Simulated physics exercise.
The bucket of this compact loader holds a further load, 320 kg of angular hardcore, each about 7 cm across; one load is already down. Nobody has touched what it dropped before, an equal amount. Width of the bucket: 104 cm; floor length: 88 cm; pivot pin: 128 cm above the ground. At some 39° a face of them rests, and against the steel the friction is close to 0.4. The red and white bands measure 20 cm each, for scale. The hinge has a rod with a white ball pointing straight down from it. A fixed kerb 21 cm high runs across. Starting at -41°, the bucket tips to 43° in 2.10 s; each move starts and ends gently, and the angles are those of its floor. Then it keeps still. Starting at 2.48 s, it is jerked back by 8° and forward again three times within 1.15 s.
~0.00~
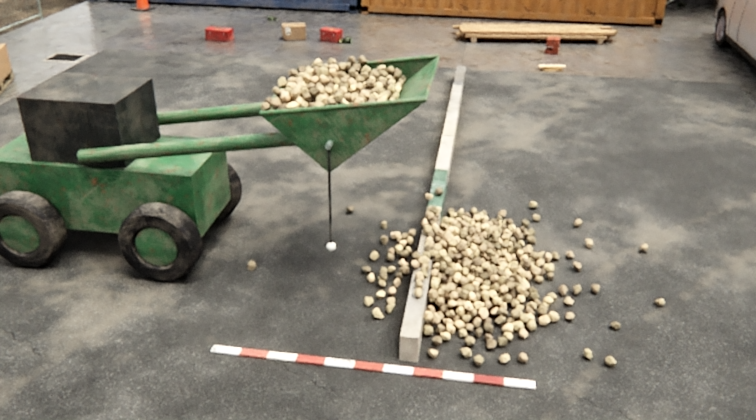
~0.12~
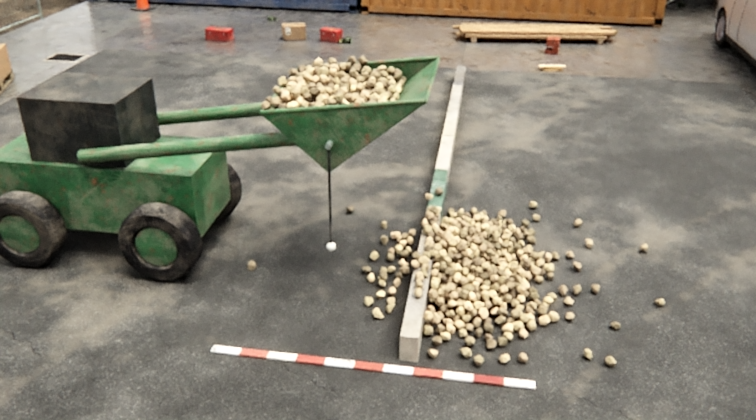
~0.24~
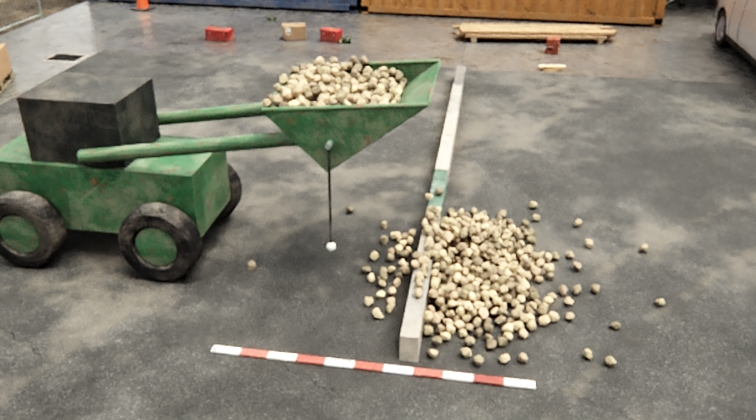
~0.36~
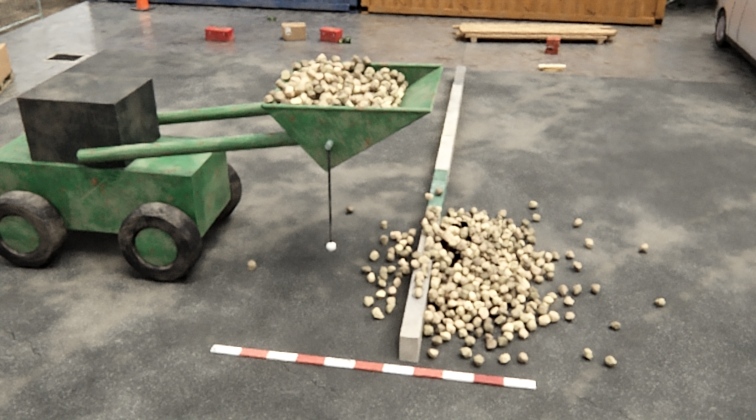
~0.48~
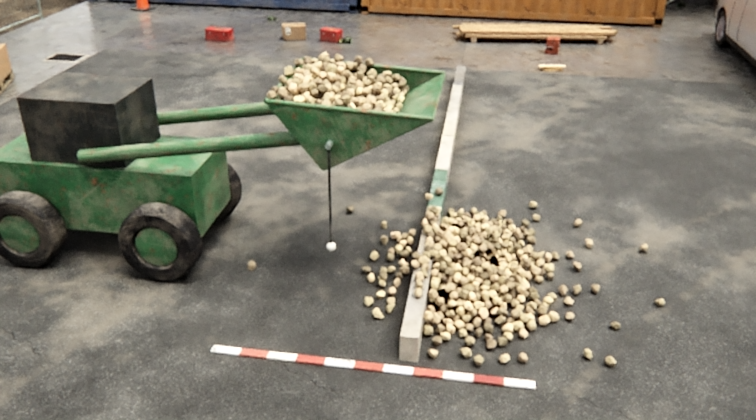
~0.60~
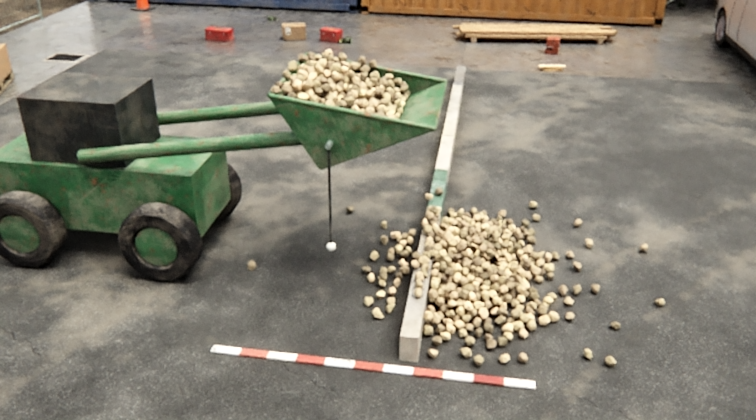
A green loader's raised bucket of pale stones slowly levels out beside a scattered heap.
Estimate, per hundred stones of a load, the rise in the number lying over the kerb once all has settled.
Roughly 66 more per hundred.
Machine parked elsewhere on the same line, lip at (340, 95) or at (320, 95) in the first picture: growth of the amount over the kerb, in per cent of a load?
Close to 0 per cent, followed by close to 0 per cent.
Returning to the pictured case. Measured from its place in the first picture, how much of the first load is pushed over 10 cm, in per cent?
5 %.
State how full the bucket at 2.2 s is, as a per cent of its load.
20 %.
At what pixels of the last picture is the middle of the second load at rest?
In the last view, somewhere near (450, 251).
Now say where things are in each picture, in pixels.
The bucket is at -41°, its lip at (425, 100); the top of the load is at (338, 69). The earlier load is highest near (445, 233), 29 cm above ground level, 10 % on this side of the kerb, 91 % over the kerb, in the first picture.
The bucket is at -40°, its lip at (426, 101); the top of the load is at (338, 68); the stones move at 0.1 m/s on average, in the second picture.
Lip at (428, 105), floor tilted -38°, highest stones at (338, 69); the stones move at 0.1 m/s on average, in the third picture.
Lip at (430, 111), floor tilted -34°, highest stones at (329, 68); the stones move at 0.1 m/s on average, in the fourth picture.
The bucket is at -30°, its lip at (433, 119); the top of the load is at (316, 69); the stones move at 0.2 m/s on average, in the fifth picture.
Lip at (435, 129), floor tilted -24°, highest stones at (316, 64); the stones move at 0.2 m/s on average, in the sixth picture.
After 1.6 s the floor is at 30°; in per cent of one load, 97 in the bucket, 13 on this side of the kerb, 91 over the kerb; the foremost stones are at (608, 278).
After 2.2 s the floor is at 43°; in per cent of one load, 22 in the bucket, 46 on this side of the kerb, 134 over the kerb; the foremost stones are at (608, 278).
After 4.1 s the floor is at 43°; in per cent of one load, 0 in the bucket, 44 on this side of the kerb, 157 over the kerb; the foremost stones are at (623, 290).
After 6.7 s the floor is at 43°; in per cent of one load, 0 in the bucket, 44 on this side of the kerb, 157 over the kerb; the foremost stones are at (623, 290). Net gain over the kerb, 66.
